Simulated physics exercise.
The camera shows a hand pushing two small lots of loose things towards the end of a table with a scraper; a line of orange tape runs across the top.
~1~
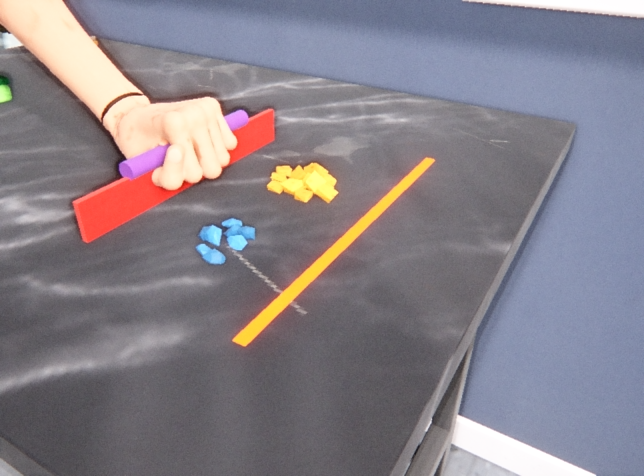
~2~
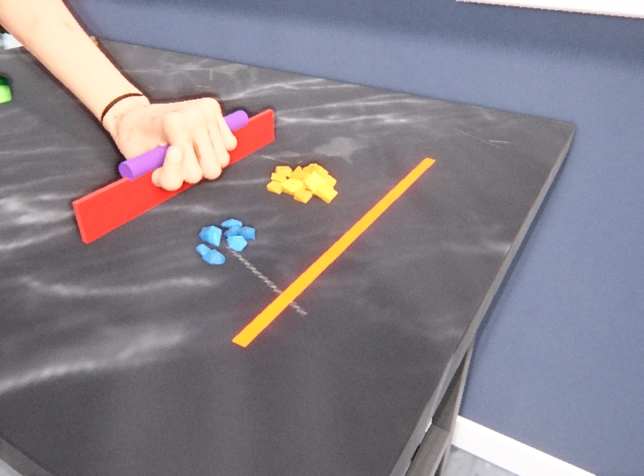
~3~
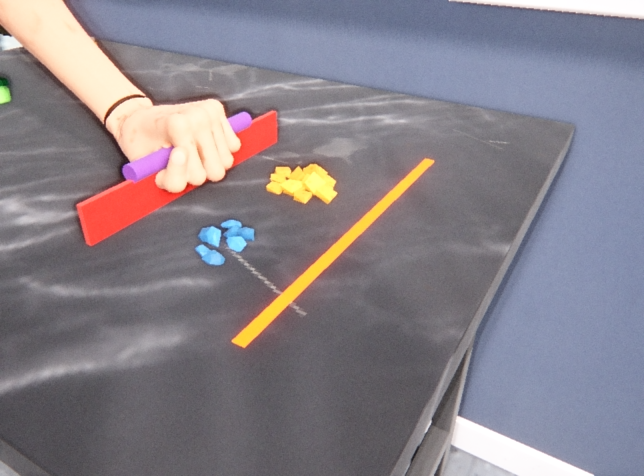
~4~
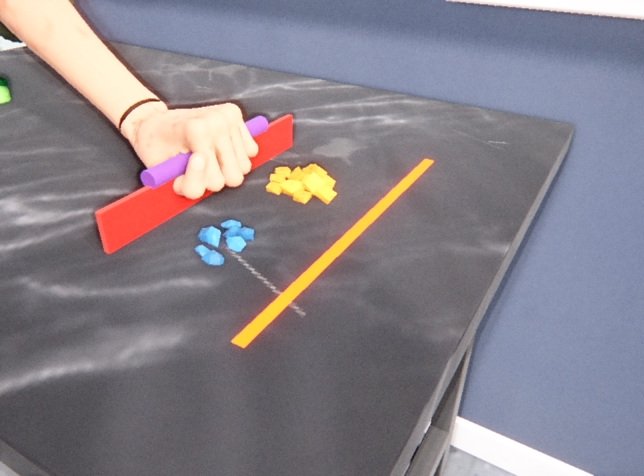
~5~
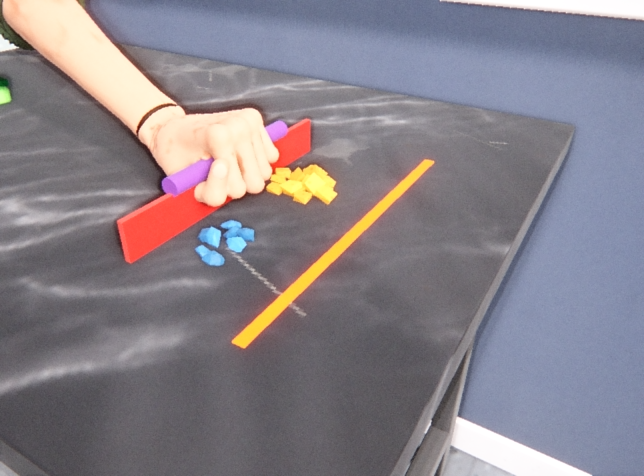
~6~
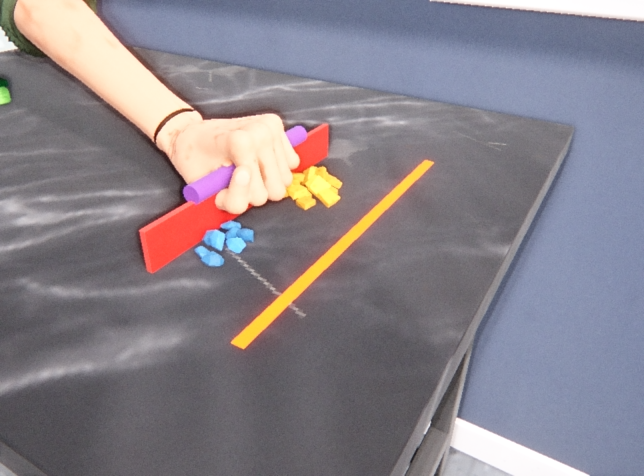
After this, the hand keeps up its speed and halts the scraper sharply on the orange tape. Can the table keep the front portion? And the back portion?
Result: The front portion is still fully up. The back portion is still fully up.
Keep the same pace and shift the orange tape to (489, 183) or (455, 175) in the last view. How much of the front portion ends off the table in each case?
Per hundred off table - stop 1: 0; stop 2: 0.
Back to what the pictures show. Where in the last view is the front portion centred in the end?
About (326, 278), in pixels of the final view.
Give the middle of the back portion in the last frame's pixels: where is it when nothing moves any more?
Probably somewhere close to (405, 212).
Then, 0.42 s on from there, scraper still moving, near (308, 182); front portion all on the table, its front near (284, 260); back portion all on the table, its front near (366, 214).
Then, 0.86 s on from there, scraper stopped at the orange tape; front portion all on the table, its front near (345, 280); back portion all on the table, its front near (419, 232).
In the end, scraper stopped at the orange tape; front portion all on the table, its front near (345, 280); back portion all on the table, its front near (419, 232).
